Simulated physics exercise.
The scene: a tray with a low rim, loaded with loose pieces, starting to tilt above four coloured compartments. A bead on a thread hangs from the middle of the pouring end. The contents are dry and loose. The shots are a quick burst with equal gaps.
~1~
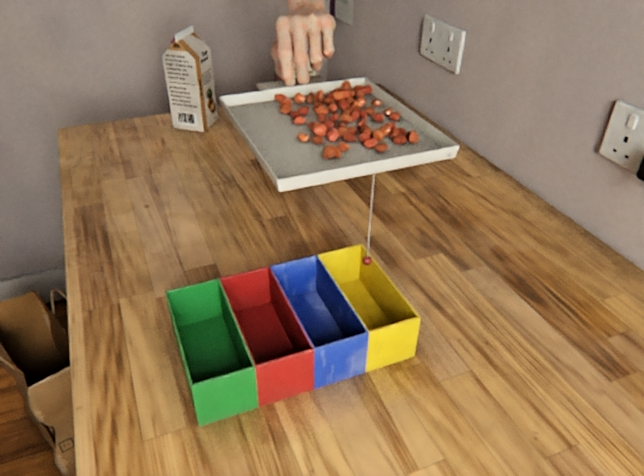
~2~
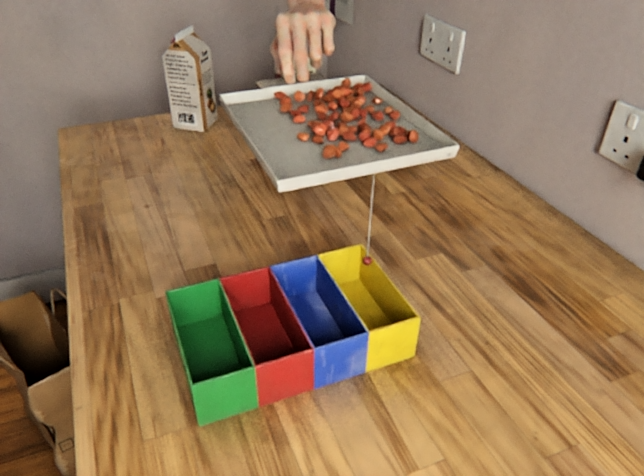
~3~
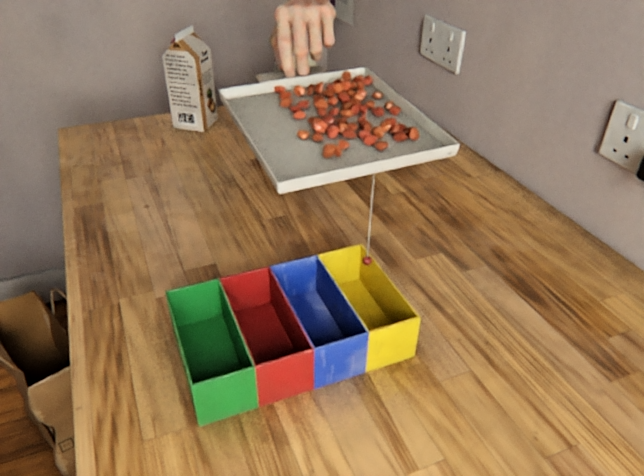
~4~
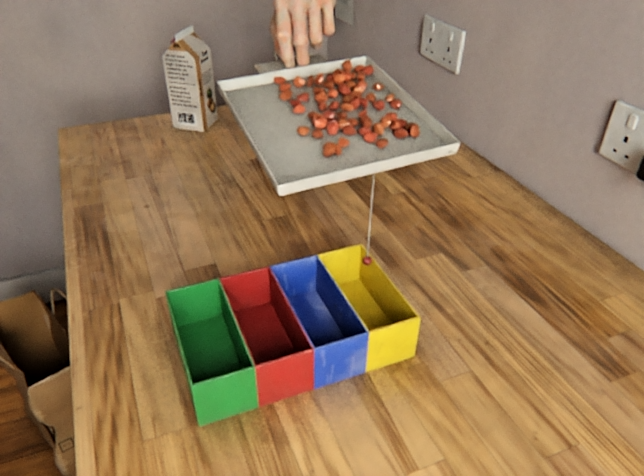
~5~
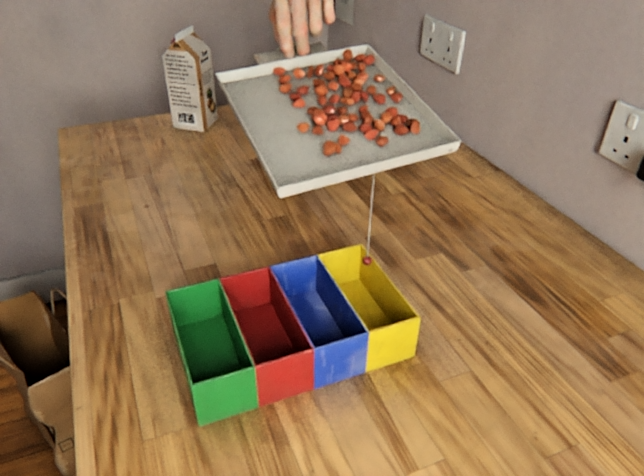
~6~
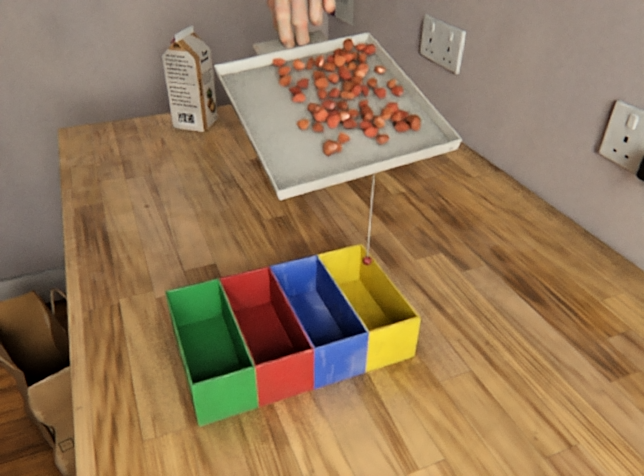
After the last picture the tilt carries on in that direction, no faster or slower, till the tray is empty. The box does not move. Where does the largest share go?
The blue one ends fullest.
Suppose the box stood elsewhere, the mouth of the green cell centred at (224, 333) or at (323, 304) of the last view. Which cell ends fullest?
First the cell in blue, then the green one.
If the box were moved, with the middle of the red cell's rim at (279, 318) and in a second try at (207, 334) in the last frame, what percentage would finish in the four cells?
The first gives 100 %, the second 80 %.
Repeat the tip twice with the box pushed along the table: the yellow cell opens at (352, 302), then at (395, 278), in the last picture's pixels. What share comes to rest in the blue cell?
In turn 50 and 40 in a hundred.
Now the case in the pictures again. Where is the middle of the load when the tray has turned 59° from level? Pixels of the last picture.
Roughly at (330, 168).
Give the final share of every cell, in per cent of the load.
Green cell: 0 %, red cell: 20 %, blue cell: 60 %, yellow cell: 20 %.
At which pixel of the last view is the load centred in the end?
Close to (321, 344).
Just after the last frame, tray tipped steeply; almost all on the tray; about a tenth falling or outside the box.
A moment on, tray tipped right over; roughly two thirds on the tray; roughly a quarter in the blue cell; about a tenth in the red cell; about a tenth in the yellow cell; about a tenth falling or outside the box.
Further on, tray tipped past a quarter turn; roughly half in the blue cell; roughly a quarter in the yellow cell; roughly a quarter in the red cell; just a few falling or outside the box.
When it is over, tray tipped past a quarter turn; roughly half in the blue cell; roughly a quarter in the yellow cell; roughly a quarter in the red cell; not one in the green cell; just a few outside the box.
